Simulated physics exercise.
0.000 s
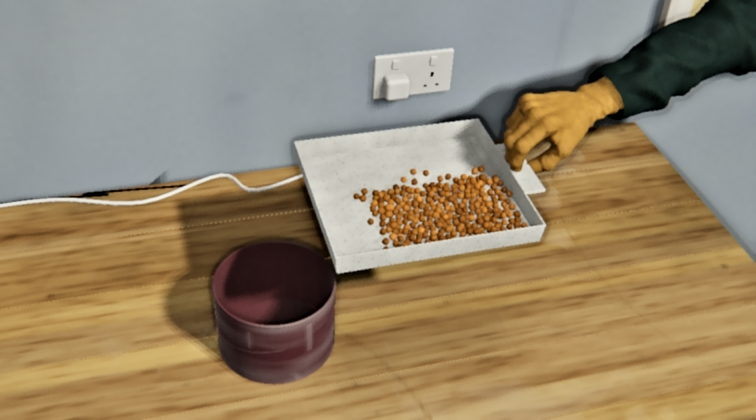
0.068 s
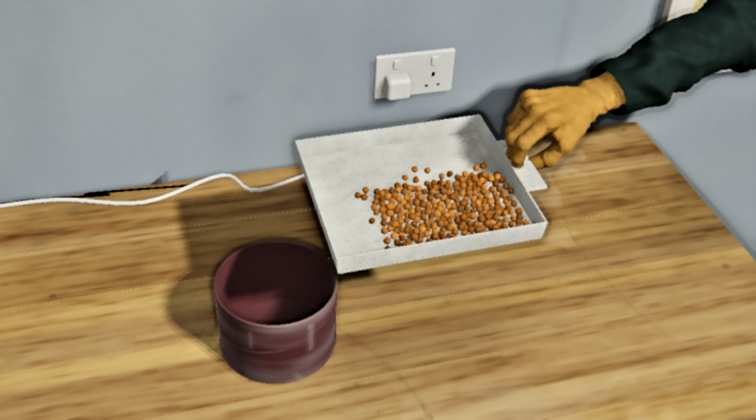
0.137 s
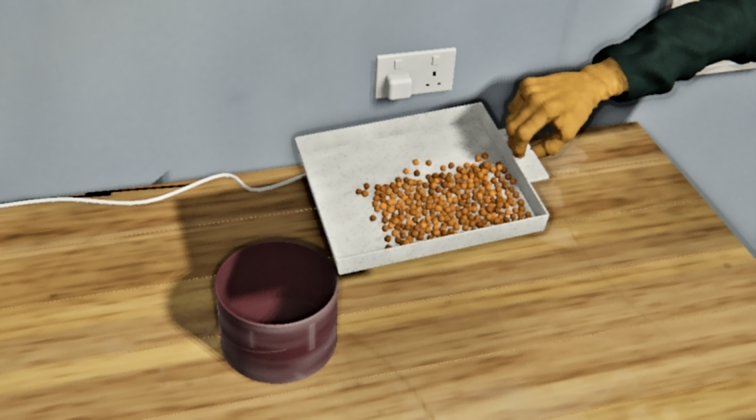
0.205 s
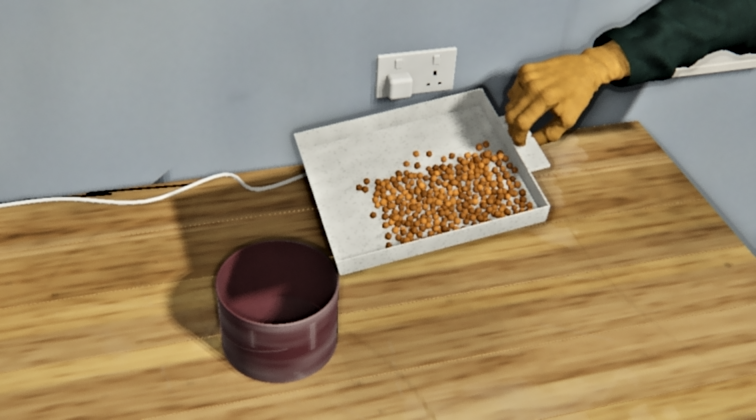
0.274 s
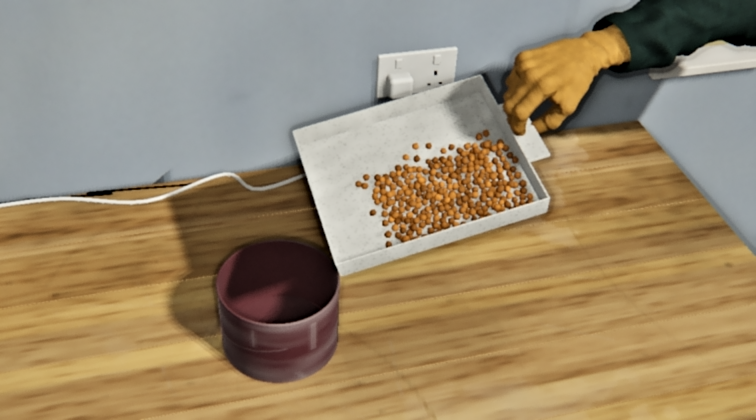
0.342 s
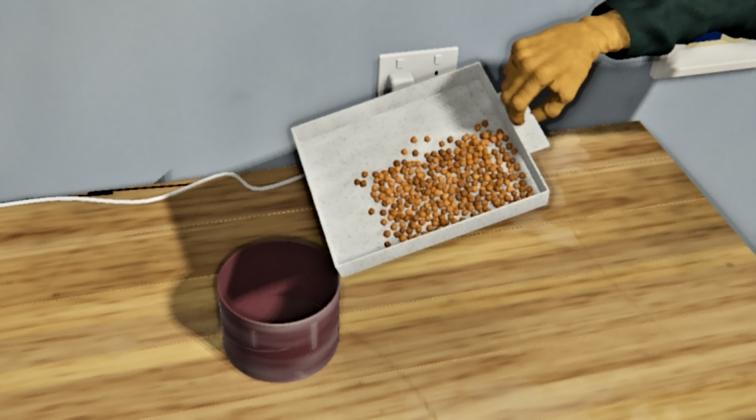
A white rimmed tray of roasted chickpeas lies nearly level beside a dark red pot on a wooden surface, an orange-gloved hand at its right end. The hand raises that end steadily, slanting the tray down toward the pot, while the chickpeas stay bunched toward the right and the pot stays still.
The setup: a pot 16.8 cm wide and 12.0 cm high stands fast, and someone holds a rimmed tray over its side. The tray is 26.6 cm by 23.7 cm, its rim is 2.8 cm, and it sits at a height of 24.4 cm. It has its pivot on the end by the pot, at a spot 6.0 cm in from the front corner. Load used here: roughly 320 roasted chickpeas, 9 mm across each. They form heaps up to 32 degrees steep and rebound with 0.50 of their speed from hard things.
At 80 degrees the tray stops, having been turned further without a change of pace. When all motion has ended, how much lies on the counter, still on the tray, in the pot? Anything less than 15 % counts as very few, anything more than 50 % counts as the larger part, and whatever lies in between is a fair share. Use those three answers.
Counter: The larger part. Tray: A fair share. Pot: Very few.
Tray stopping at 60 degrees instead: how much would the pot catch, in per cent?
Share in the pot: Around 0 %.
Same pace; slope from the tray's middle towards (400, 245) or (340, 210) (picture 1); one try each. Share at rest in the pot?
The share comes to roughly 0 in a hundred, then roughly 5 in a hundred.
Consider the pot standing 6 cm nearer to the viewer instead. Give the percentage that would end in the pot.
Roughly 35 per cent.
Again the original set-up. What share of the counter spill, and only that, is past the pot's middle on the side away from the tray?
That comes to roughly 70 percent.
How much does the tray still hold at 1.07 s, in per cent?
Some 95 per cent of the load.
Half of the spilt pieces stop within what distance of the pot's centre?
Distance: Some 18 cm.
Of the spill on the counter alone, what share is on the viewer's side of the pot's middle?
Near 100 in a hundred.
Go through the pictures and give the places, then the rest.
In the first picture, tray tilt 0 degrees, front corners at (338, 256) and (542, 224); middle of the pieces at (449, 214); pot at (275, 281).
In the second picture, tray tilt 1 degrees, front corners at (339, 256) and (544, 221); middle of the pieces at (450, 212).
In the third picture, tray tilt 5 degrees, front corners at (339, 258) and (546, 214), lowest corner left front; middle of the pieces at (452, 206).
In the fourth picture, tray tilt 10 degrees, front corners at (339, 260) and (546, 205), lowest corner left front; middle of the pieces at (452, 199).
In the fifth picture, tray tilt 14 degrees, front corners at (338, 262) and (546, 197), lowest corner left front; middle of the pieces at (452, 193).
In the sixth picture, tray tilt 19 degrees, front corners at (338, 264) and (546, 190), lowest corner left front; middle of the pieces at (452, 187); pot at (279, 280). The tray's pace is about 65 degrees a second.
Then, at 0.78 s, tilt 48 degrees; the tray holds 100 %, the pot 0 %.
After 1.07 s, tilt 68 degrees; the tray holds 95 %, the pot 0 %.
After 1.46 s, tilt 80 degrees; the tray holds 75 %, the pot 0 %.
At rest (3.5 s), counter 65 %, tray 35 %, pot 0 %.
